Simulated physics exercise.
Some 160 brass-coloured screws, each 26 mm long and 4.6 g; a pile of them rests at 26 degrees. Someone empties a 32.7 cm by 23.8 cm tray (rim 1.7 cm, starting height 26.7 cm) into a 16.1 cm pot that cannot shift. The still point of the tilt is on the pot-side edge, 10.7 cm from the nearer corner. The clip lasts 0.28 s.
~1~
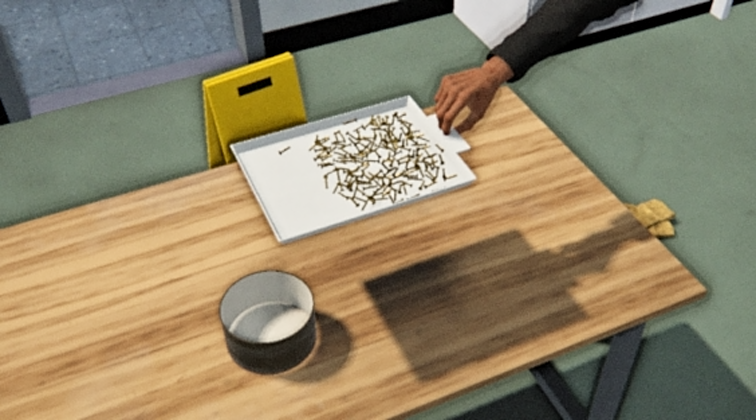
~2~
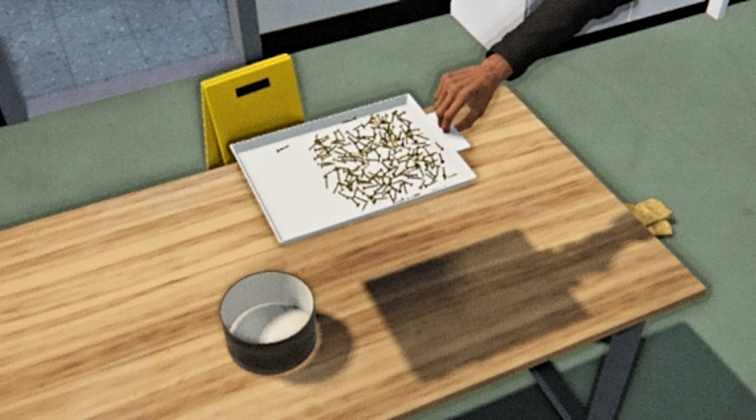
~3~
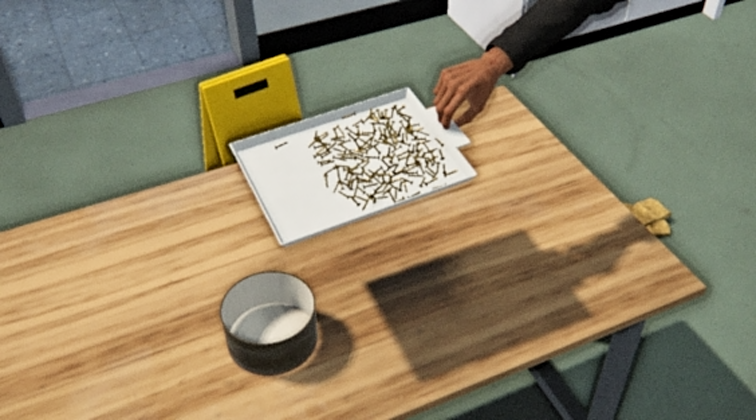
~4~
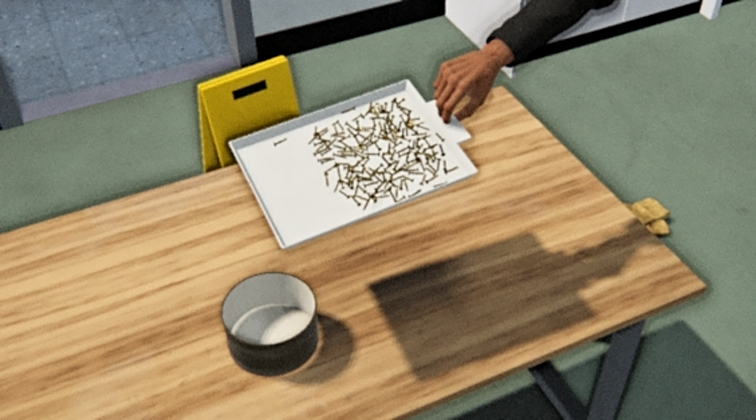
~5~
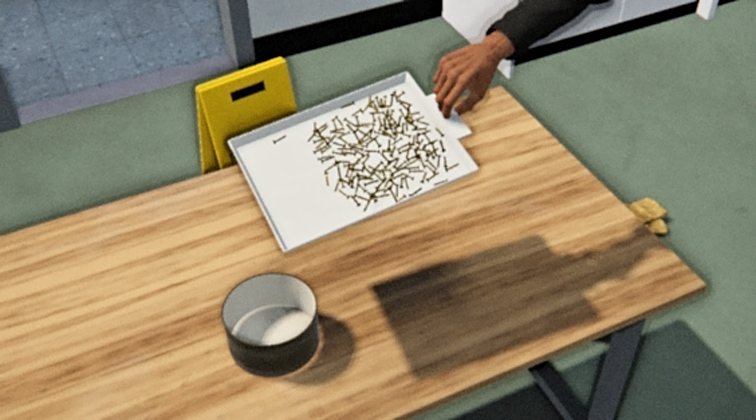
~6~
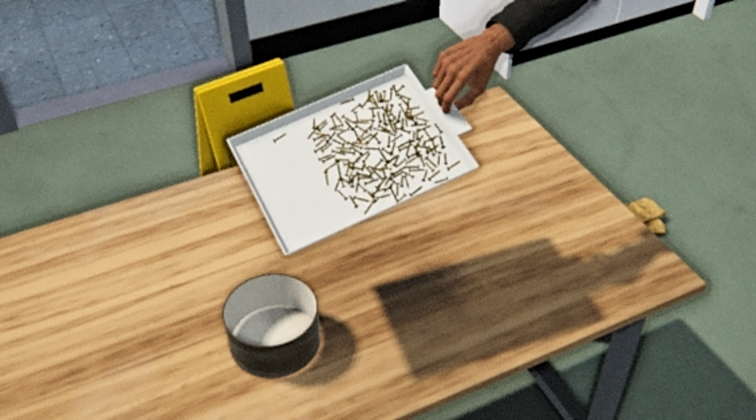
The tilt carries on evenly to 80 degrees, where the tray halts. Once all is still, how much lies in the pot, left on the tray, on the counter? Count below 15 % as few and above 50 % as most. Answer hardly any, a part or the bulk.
In the pot: The bulk; left on the tray: Hardly any; on the counter: A part.
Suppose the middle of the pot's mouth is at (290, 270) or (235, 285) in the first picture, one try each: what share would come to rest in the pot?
Some 5 and 0 per cent.
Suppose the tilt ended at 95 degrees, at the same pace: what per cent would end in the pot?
It would be near 65 per cent.
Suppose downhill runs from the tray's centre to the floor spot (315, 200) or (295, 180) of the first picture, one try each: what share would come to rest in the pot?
About 70 and 25 per cent.
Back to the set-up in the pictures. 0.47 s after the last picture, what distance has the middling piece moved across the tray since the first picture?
Roughly 12 cm.
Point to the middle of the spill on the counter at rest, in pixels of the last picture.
Around (329, 373).
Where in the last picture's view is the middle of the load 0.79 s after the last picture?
Near (309, 301).
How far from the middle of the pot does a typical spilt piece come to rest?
About 14 cm.
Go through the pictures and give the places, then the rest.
The first frame shows tray tilt 0 degrees, front corners at (283, 236) and (470, 177); middle of the pieces at (371, 161); pot at (267, 305).
The second frame shows tray tilt 1 degrees, front corners at (283, 237) and (470, 175); middle of the pieces at (371, 160).
The third frame shows tray tilt 4 degrees, front corners at (284, 239) and (470, 173), lowest corner left front; middle of the pieces at (371, 157).
The fourth frame shows tray tilt 7 degrees, front corners at (286, 242) and (471, 170), lowest corner left front; middle of the pieces at (371, 154).
The fifth frame shows tray tilt 11 degrees, front corners at (287, 245) and (471, 167), lowest corner left front; middle of the pieces at (371, 151).
The sixth frame shows tray tilt 15 degrees, front corners at (288, 249) and (472, 165), lowest corner left front; middle of the pieces at (371, 149); pot at (270, 308).
Then, 0.47 s after the last picture, tilt 46 degrees; the tray holds 100 %, the pot 0 %.
Then, 0.79 s after the last picture, tilt 67 degrees; the tray holds 30 %, the pot 20 %.
Then, 1.20 s after the last picture, tilt 80 degrees; the tray holds 0 %, the pot 60 %.
In the end, pot 60 %, tray 0 %, counter 40 %.
